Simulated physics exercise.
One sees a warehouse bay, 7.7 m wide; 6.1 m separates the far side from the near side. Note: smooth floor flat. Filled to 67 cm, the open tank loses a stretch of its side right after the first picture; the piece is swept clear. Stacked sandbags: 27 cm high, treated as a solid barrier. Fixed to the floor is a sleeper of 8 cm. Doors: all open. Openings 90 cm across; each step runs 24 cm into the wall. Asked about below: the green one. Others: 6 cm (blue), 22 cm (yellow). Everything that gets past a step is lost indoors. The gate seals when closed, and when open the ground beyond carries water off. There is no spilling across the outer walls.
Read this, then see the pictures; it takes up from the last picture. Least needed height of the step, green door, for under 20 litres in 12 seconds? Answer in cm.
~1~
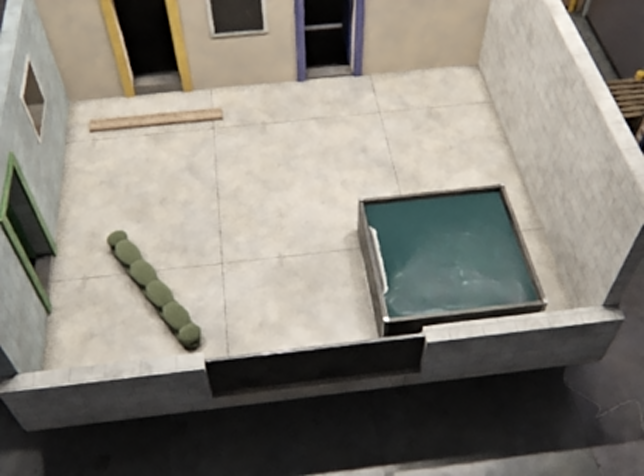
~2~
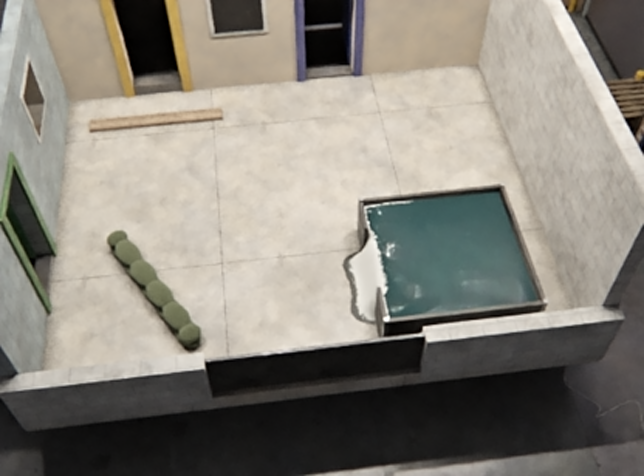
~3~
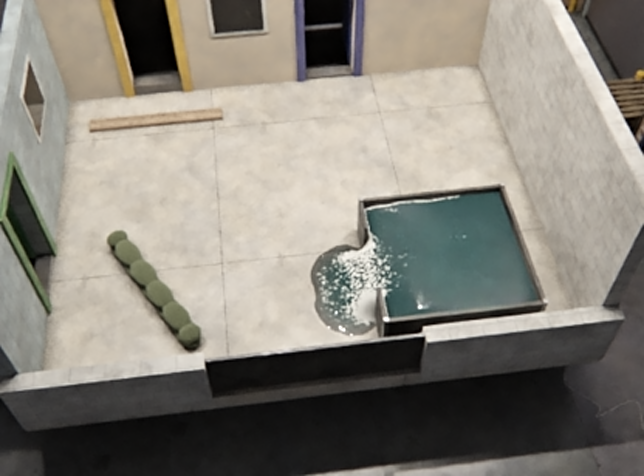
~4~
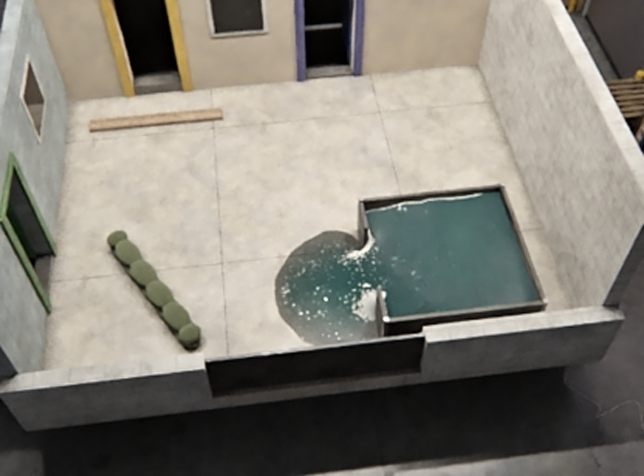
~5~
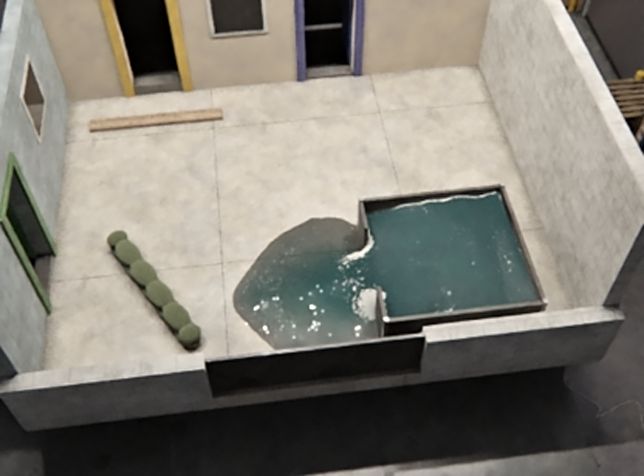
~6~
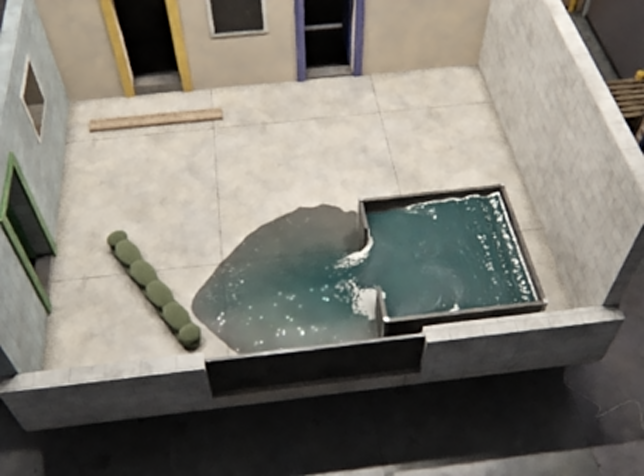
Some 7 cm.
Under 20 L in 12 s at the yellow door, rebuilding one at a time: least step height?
Yellow - roughly 11.0 cm.
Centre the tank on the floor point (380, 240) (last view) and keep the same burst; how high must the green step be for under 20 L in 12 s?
I'd put it at close to 6.5 cm.
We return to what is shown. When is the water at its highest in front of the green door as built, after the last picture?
Approximately 9.5 s.
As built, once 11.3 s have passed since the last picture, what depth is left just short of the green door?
Lab note: Depth approx. 8.5 cm.
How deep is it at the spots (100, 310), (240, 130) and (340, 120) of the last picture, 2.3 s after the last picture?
Roughly 2, 1 and 0 cm, in turn.
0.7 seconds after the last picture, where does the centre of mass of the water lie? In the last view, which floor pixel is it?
Roughly (386, 285).
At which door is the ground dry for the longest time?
That's the blue door.
Then, 0.7 s after the last picture water covers 25 % of the floor, deepest (38 cm) near (364, 288); it has not reached the green door.
Then, 2.3 s after the last picture water covers 45 % of the floor, deepest (26 cm) near (211, 370); 8 cm at the green door, 0 litres in over its 9 cm step.
Then, 11.3 s after the last picture water covers 95 % of the floor, deepest (12 cm) near (540, 342); 9 cm at the green door, 4 litres in over its 9 cm step.
At the green door as built, the water peaked near 11 cm, 9.5 s after the last picture.
With a step of 6 cm, 31 litres would have come in within the 12 s; with 8 cm, 10 litres. So under 20 litres takes about 7 cm.
